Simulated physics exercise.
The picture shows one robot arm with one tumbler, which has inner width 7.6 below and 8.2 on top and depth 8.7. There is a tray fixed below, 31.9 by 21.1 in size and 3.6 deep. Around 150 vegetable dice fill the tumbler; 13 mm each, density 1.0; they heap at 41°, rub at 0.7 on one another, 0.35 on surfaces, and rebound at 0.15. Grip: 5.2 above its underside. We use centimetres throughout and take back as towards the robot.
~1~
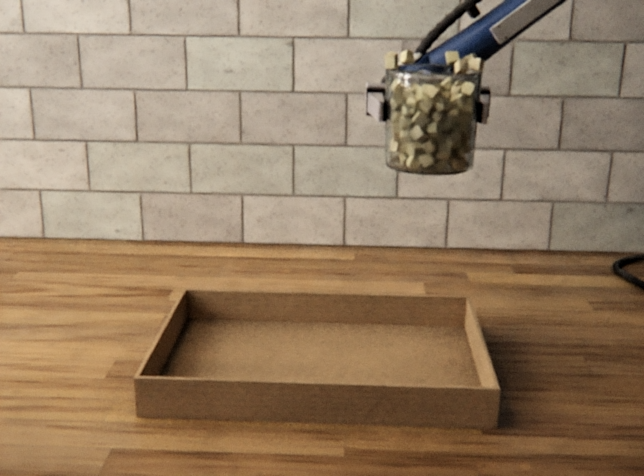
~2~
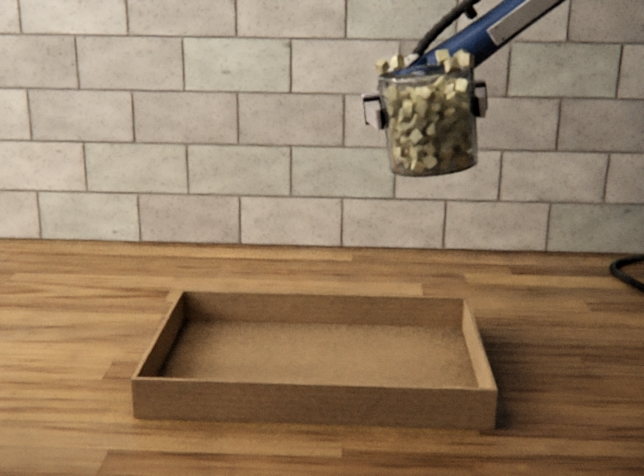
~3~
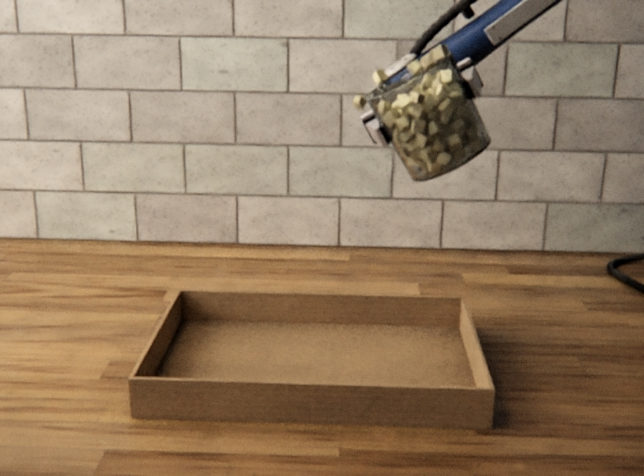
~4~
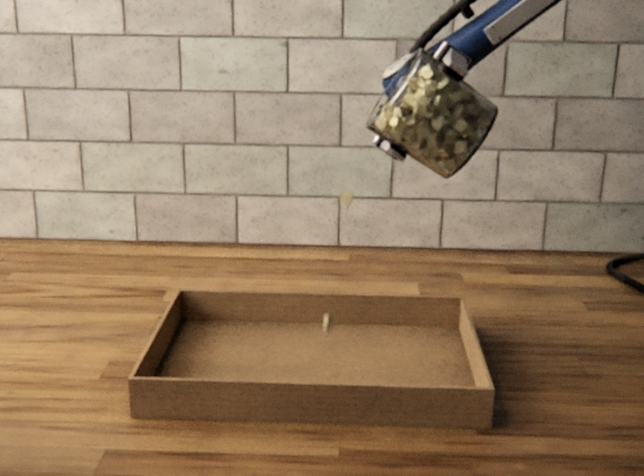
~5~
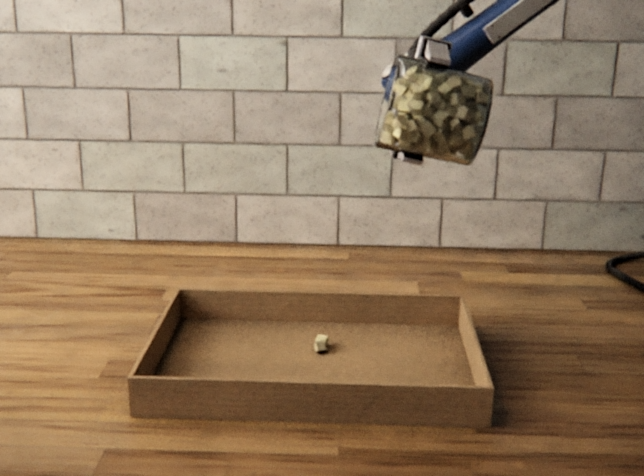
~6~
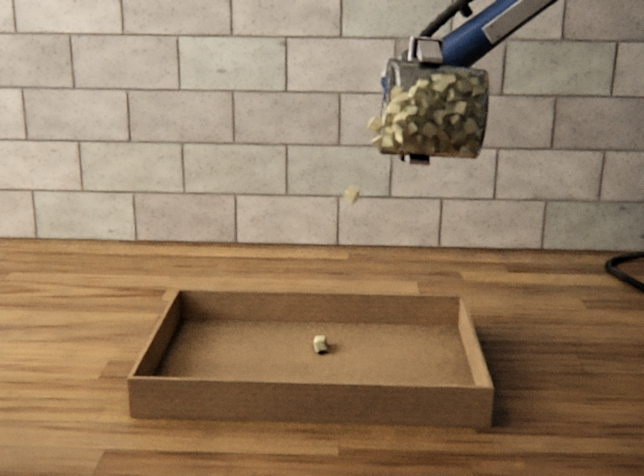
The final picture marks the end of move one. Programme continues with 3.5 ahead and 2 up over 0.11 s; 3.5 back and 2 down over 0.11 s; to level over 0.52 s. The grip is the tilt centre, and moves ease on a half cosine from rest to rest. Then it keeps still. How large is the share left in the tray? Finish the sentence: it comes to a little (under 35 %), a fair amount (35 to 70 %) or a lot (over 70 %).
It comes to a lot.
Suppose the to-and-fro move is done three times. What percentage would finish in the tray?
Then roughly 95 percent.
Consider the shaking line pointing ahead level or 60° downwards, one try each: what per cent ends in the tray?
Roughly 70 per cent, then 15 per cent.
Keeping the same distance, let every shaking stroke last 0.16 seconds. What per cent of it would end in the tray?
Roughly 40 percent then.
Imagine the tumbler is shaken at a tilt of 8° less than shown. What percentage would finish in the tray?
Estimate: Around 65 per cent.
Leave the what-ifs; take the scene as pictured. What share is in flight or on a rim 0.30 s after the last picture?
Logged share: Close to 74 per cent.
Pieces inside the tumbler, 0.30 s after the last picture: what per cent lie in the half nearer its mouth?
About 95 per cent.
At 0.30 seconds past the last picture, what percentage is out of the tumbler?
By then near 80 % is out.
Then, 0.30 s on, tilted 82° forward, highest piece 27 above the table; 31 in the tumbler, 7 in the tray, 109 in flight or on a rim.
Then, 0.59 s on, tilted 16° forward, highest piece 26 above the table; 121 in the tray, 26 in the tumbler.
Then, 0.94 s on, level, highest piece 25 above the table; 121 in the tray, 26 in the tumbler.
Then, 1.99 s on, level, highest piece 25 above the table; 121 in the tray, 26 in the tumbler.
In the end, 121 in the tray, 26 in the tumbler. That is 82 % in the tray.
